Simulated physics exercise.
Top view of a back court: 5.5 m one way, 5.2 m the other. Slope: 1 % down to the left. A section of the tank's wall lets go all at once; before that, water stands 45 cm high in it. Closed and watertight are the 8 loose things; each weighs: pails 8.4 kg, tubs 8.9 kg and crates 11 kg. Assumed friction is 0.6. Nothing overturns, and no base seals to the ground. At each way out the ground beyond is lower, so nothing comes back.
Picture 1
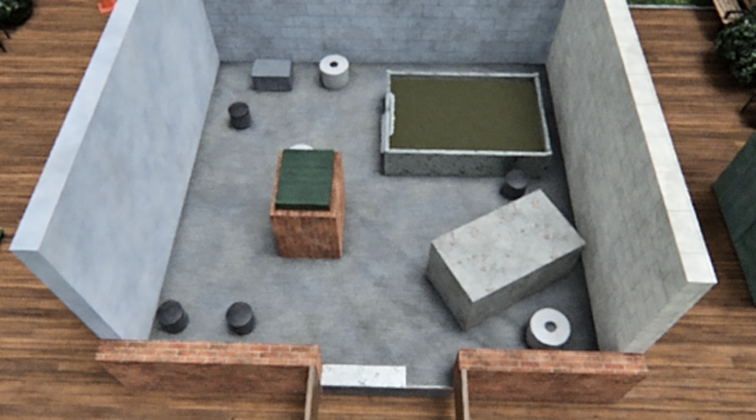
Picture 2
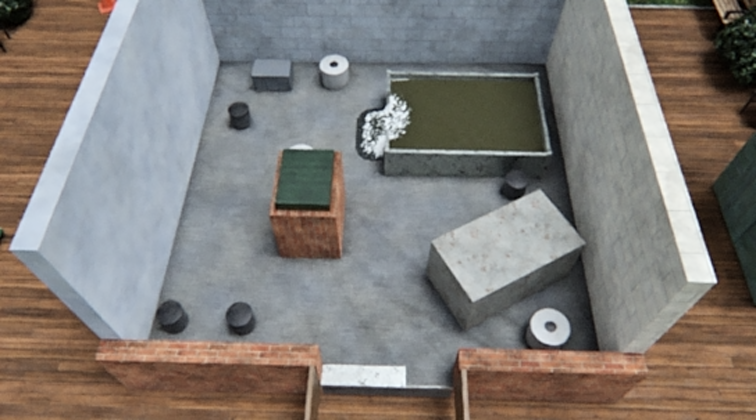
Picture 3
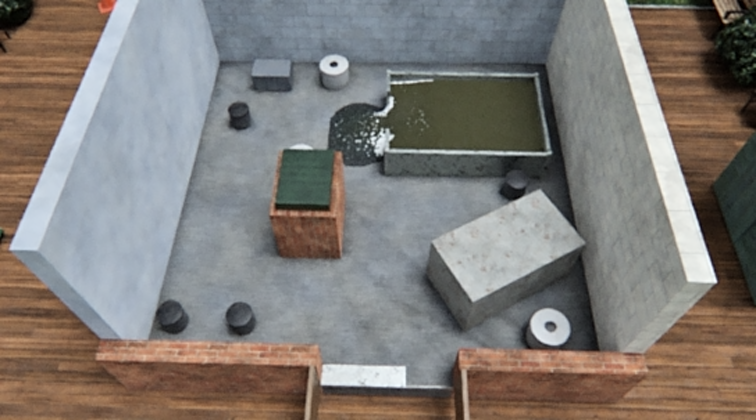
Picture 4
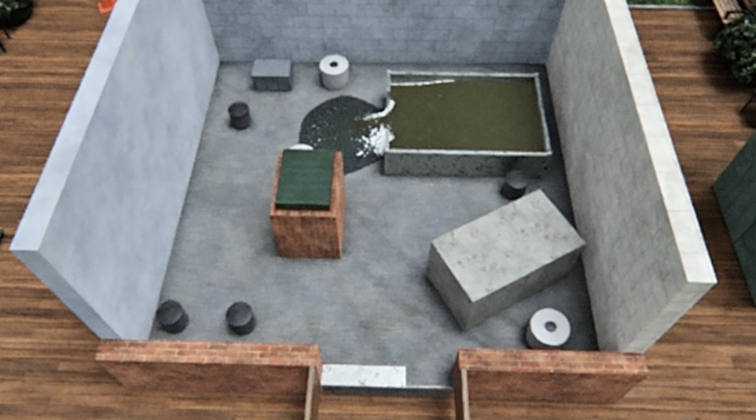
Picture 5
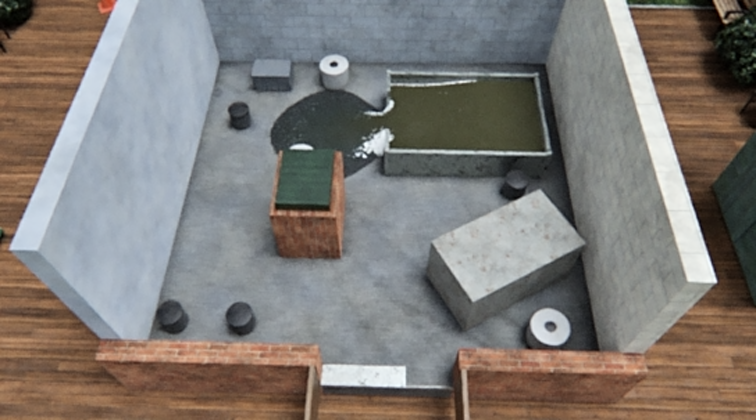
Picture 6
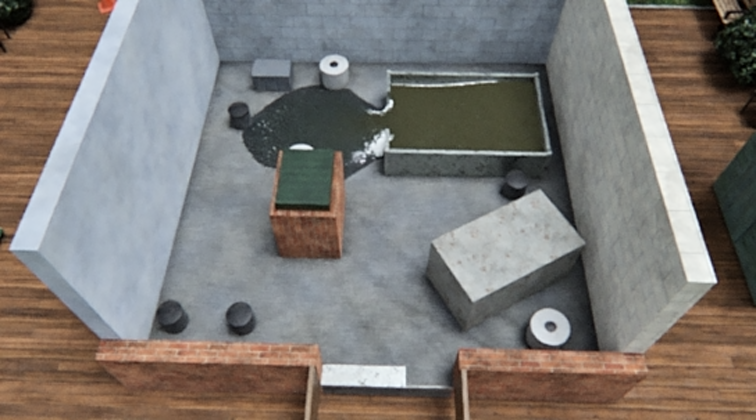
The clip opens on a walled grey court holding a tank of murky green water, a brick block with a green top, a pale stone block and several tubs. White, foaming water bursts through the tank's left side, then a dark pool spreads leftward across the floor while the objects stay put.
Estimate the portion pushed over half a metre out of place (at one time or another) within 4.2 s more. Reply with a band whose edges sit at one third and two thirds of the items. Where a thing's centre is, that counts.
Band: One third to two thirds.
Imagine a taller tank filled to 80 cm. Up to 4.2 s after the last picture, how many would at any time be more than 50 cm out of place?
Then it comes to 6.
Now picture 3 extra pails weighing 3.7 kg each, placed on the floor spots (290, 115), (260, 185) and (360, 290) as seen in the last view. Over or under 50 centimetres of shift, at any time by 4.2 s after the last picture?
So it's gets above, then gets above, then stays below.
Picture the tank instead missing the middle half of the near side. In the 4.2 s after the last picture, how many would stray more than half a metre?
Count: 2.
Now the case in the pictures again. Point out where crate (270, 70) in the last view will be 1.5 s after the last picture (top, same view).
About (239, 53), give or take.
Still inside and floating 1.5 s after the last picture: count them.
I'd say 1 of them.
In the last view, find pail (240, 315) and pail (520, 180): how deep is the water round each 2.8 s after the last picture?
First about 2 cm, second about 0 cm.
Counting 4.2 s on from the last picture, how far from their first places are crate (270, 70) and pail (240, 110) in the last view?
Going in order, that's 60 cm for one and 80 cm for the other.
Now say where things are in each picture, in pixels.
In the first frame, a tub at (300, 157), on the bottom; a pail at (169, 312) rests on the ground; 3.3 m2 under water; 0 of 8 have shifted.
In the second frame, a tub at (300, 157), on the bottom; a pail at (169, 312) rests on the ground; water covers 3.7 m2; 0 of 8 have shifted.
In the third frame, a tub at (300, 157), on the bottom; a pail at (169, 312), on the bottom; water covers 4.2 m2; 0 of 8 have shifted.
In the fourth frame, a tub at (300, 157) rests on the ground; a pail at (169, 312) rests on the ground; 4.9 m2 under water; 0 of 8 have shifted.
In the fifth frame, a tub at (300, 157), on the bottom; a pail at (169, 312) rests on the ground; water covers 5.5 m2; 0 of 8 have shifted.
In the sixth frame, a tub at (300, 157), on the bottom; a pail at (169, 312) rests on the ground; water covers 6.3 m2; 0 of 8 have shifted.
Then, 0.4 s after the last picture 0 of 8 are over 50 cm from their spots; 0 afloat.
Then, 1.5 s after the last picture 2 of 8 are over 50 cm from their spots; 1 afloat.
Then, 2.8 s after the last picture 1 of 8 are over 50 cm from their spots; 1 afloat.
Then, 4.2 s after the last picture 5 of 8 are over 50 cm from their spots, and 5 have been at some point; 3 afloat.
